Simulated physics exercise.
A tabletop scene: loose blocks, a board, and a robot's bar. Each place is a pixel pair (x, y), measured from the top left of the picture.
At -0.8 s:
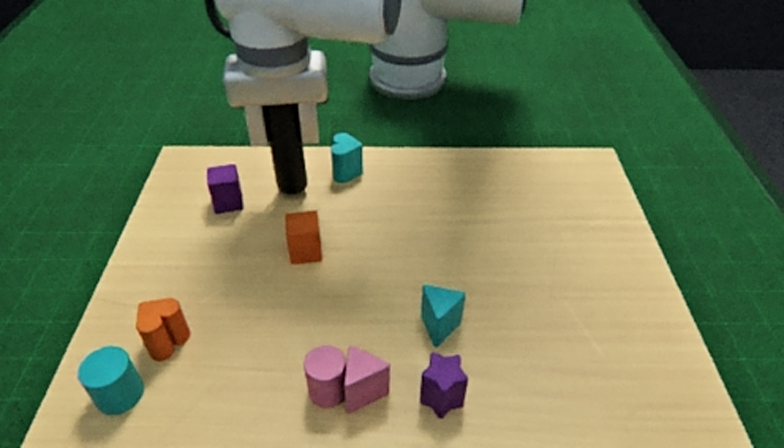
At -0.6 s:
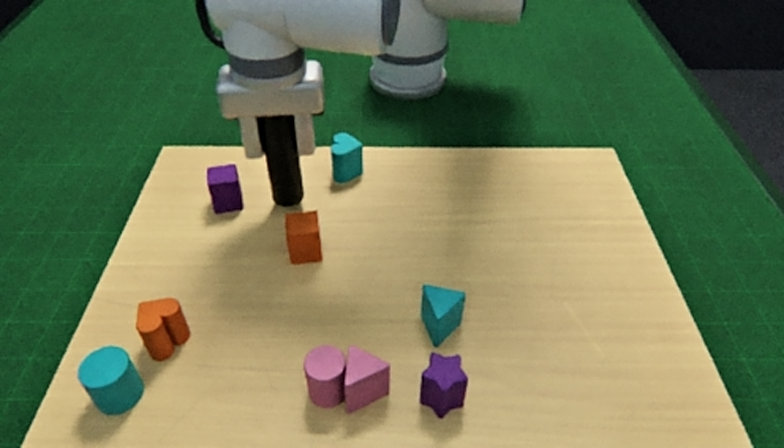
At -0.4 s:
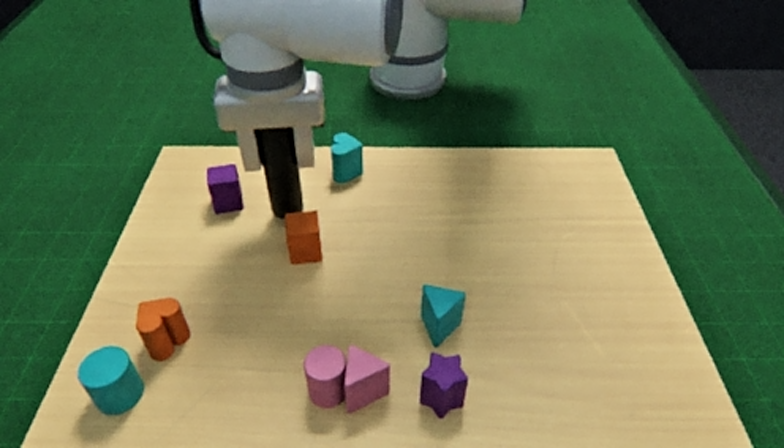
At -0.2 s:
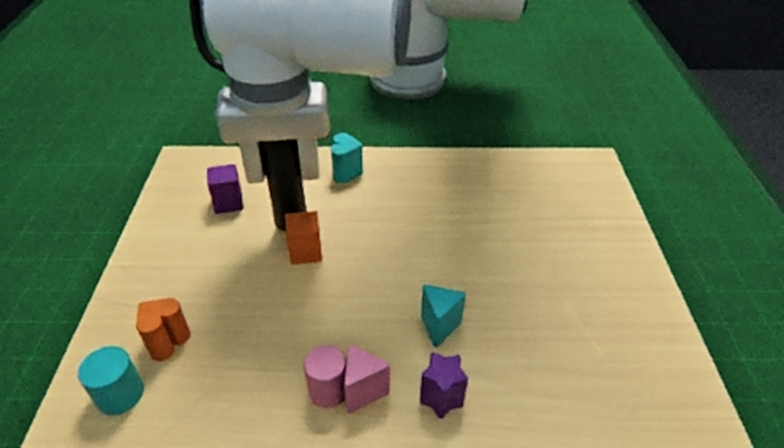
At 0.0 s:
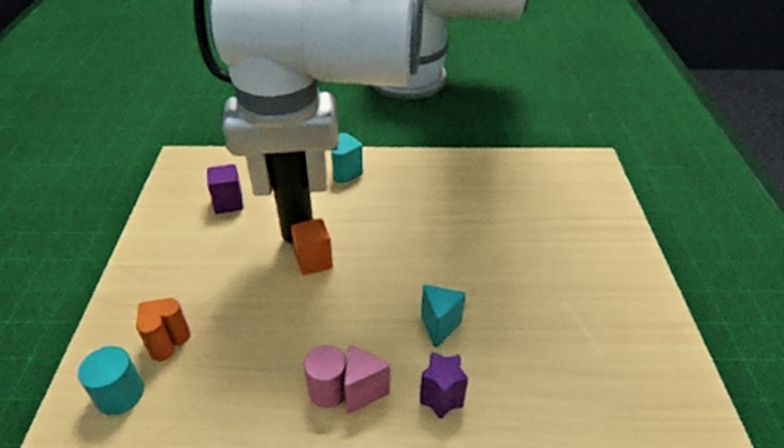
The robot arm's black bar starts behind the orange square block on a wooden table scattered with colored blocks, and slides toward the viewer until it is beside it. It then nudges the orange block slightly forward and to the right, turning it a little, while the other blocks stay still.
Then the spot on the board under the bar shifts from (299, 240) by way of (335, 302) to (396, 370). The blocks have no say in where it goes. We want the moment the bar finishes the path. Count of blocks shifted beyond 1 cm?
Here I'd predict a lone block moving more than 1 cm.
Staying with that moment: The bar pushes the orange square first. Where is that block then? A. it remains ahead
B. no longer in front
The correct letter is B.
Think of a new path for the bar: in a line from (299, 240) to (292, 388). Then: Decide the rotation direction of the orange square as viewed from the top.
It rotates counterclockwise.
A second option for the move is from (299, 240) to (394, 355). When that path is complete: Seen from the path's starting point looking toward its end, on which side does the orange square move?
Toward the left.
On the path given first. One third of the way, bar (322, 273); orange square (347, 268), turned 40° anticlockwise.
Two thirds of the way, bar (352, 319); orange square (389, 306), turned 65° anticlockwise.
At the end, bar (396, 362); orange square (433, 326), turned 105° anticlockwise; pink triangular piece still; turquoise triangular piece (447, 298), turned 20° anticlockwise.
